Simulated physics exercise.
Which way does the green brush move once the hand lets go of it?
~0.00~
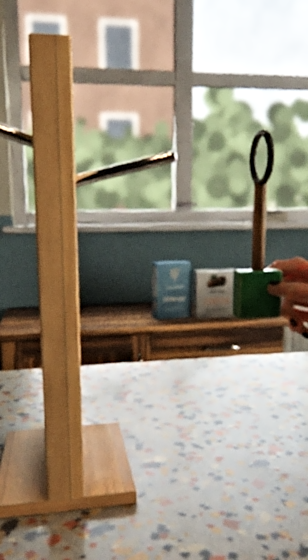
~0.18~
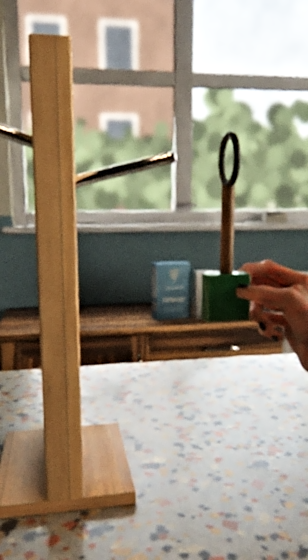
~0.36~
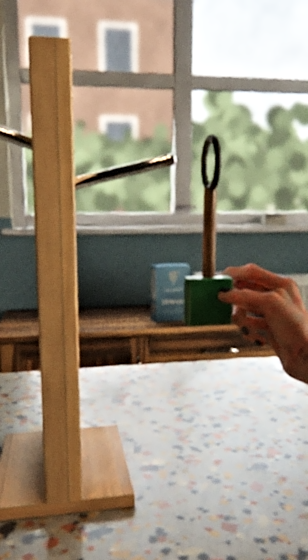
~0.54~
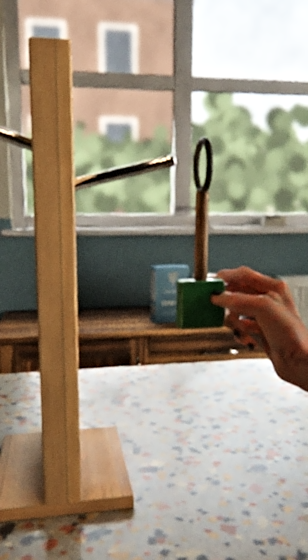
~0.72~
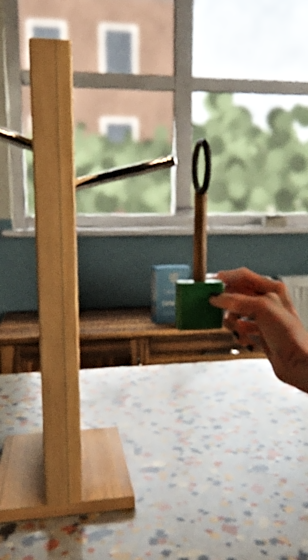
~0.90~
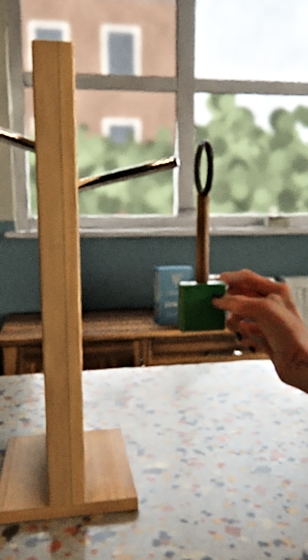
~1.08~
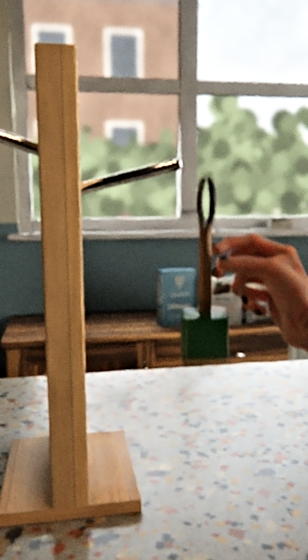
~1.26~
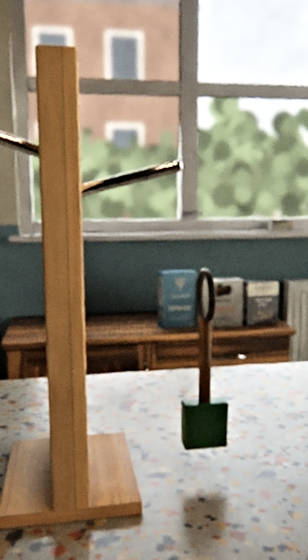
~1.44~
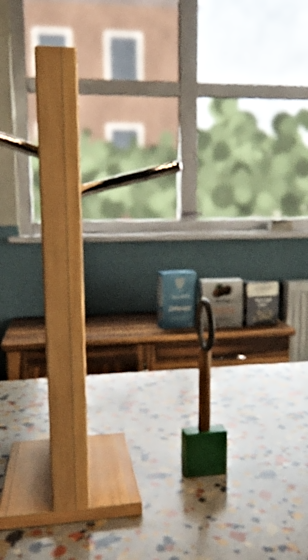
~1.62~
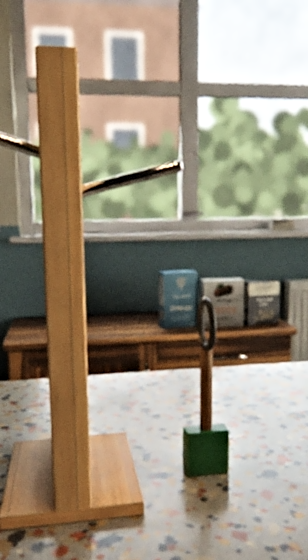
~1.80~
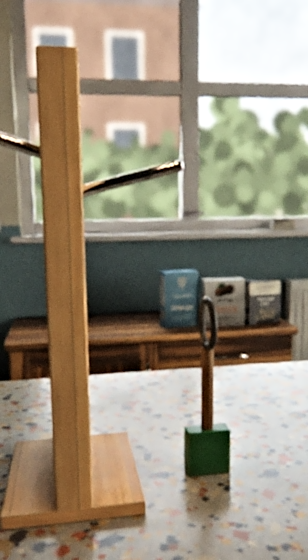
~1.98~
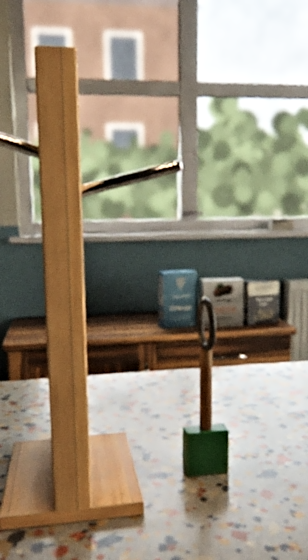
It moves down, dropping past the peg without hanging on it and coming to rest upright on the table.
